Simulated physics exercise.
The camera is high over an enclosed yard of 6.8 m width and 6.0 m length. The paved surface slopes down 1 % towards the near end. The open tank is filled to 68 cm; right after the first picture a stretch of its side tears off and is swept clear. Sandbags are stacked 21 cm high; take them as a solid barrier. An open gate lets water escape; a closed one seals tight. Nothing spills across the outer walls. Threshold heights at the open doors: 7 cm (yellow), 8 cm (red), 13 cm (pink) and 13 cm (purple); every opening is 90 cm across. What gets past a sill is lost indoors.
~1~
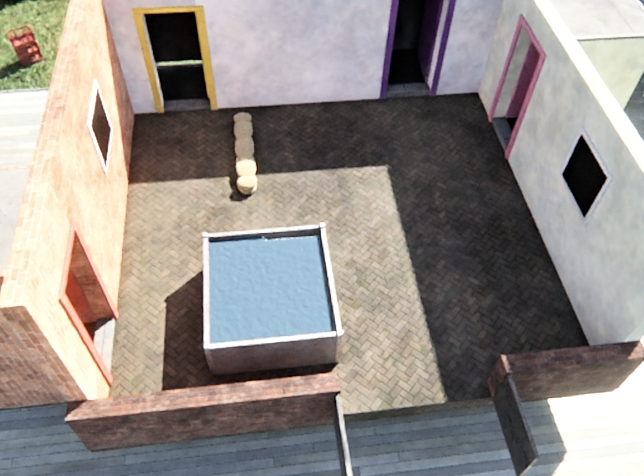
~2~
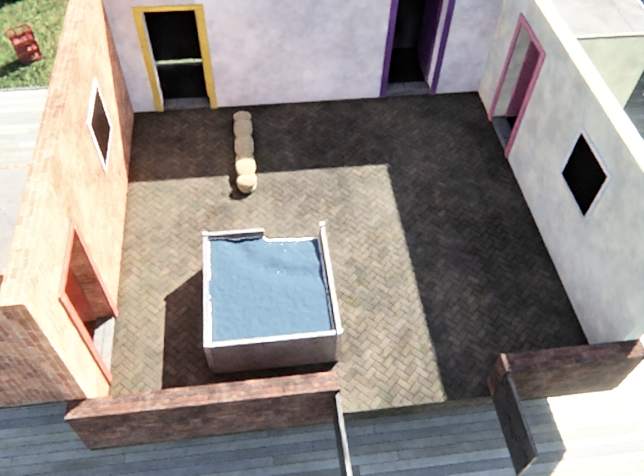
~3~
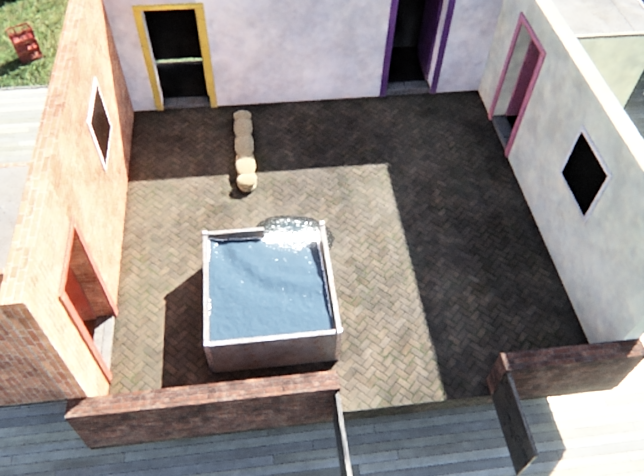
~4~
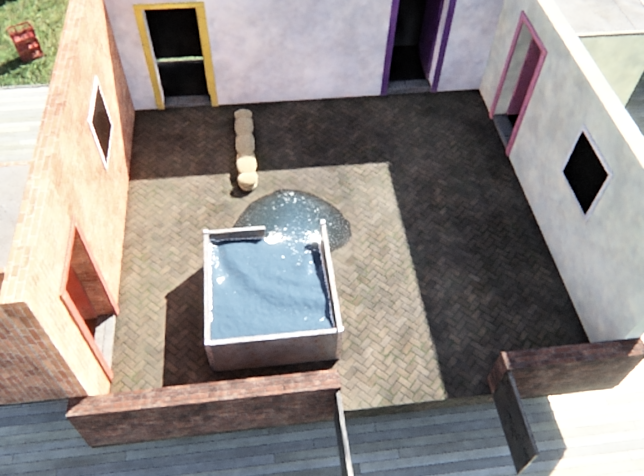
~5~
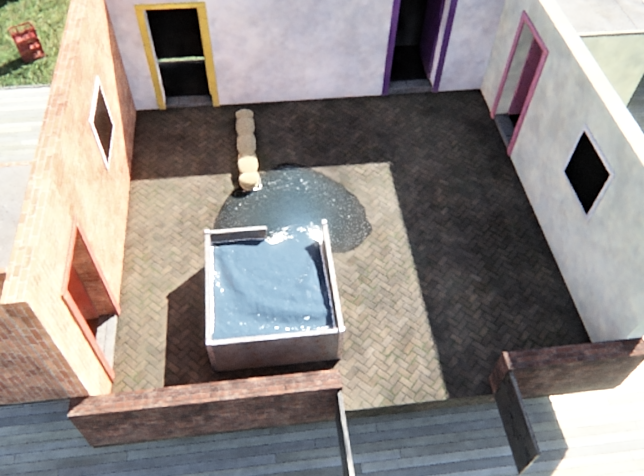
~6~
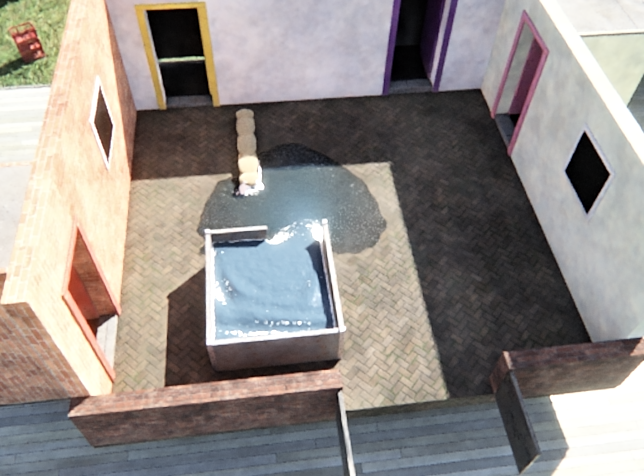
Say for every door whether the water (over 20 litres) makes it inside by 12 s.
Within that time: At the yellow door it keeps below the limit; at the red door it stays under the limit; at the pink door it stays under the limit; at the purple door it keeps below the limit.
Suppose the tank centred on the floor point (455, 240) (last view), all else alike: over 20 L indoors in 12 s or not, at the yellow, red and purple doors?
Against that limit: Yellow below, red not over, purple over.
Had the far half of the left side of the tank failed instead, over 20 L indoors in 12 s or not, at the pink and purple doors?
Then: Pink not over, purple not over.
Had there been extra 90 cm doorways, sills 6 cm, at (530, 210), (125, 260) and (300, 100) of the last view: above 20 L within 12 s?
In turn: Below, not over, over.
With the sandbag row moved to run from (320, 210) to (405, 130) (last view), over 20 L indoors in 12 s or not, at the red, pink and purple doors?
Then: Red not over, pink not over, purple below.
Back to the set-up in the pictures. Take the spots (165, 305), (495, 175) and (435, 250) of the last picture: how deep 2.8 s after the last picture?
In that order: 0, 1 and 0 cm.
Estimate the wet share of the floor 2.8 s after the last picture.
Some 45 per cent of it.
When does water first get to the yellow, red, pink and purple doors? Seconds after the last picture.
Yellow 1.3 s, red 4.0 s, pink 1.8 s, purple 1.3 s.
Then, 0.7 s after the last picture water covers 25 % of the floor and is deepest (32 cm) near (298, 246); yellow door not reached, red door not reached, pink door not reached, purple door not reached.
Then, 1.5 s after the last picture water covers 40 % of the floor and is deepest (30 cm) near (280, 104); yellow door 2 cm at the sill, 0 L in, red door not reached, pink door not reached, purple door 14 cm at the sill, 0 L in.
Then, 2.8 s after the last picture water covers 45 % of the floor and is deepest (22 cm) near (484, 104); yellow door 4 cm at the sill, 0 L in, red door not reached, pink door 12 cm at the sill, 0 L in, purple door 9 cm at the sill, 0 L in.
Then, 6.3 s after the last picture water covers 80 % of the floor and is deepest (12 cm) near (580, 355); yellow door 4 cm at the sill, 4 L in, red door 3 cm at the sill, 0 L in, pink door 9 cm at the sill, 5 L in, purple door 6 cm at the sill, 1 L in.
Then, 11.3 s after the last picture water covers 95 % of the floor and is deepest (9 cm) near (548, 370); yellow door 2 cm at the sill, 4 L in, red door 7 cm at the sill, 0 L in, pink door 4 cm at the sill, 5 L in, purple door 3 cm at the sill, 1 L in.
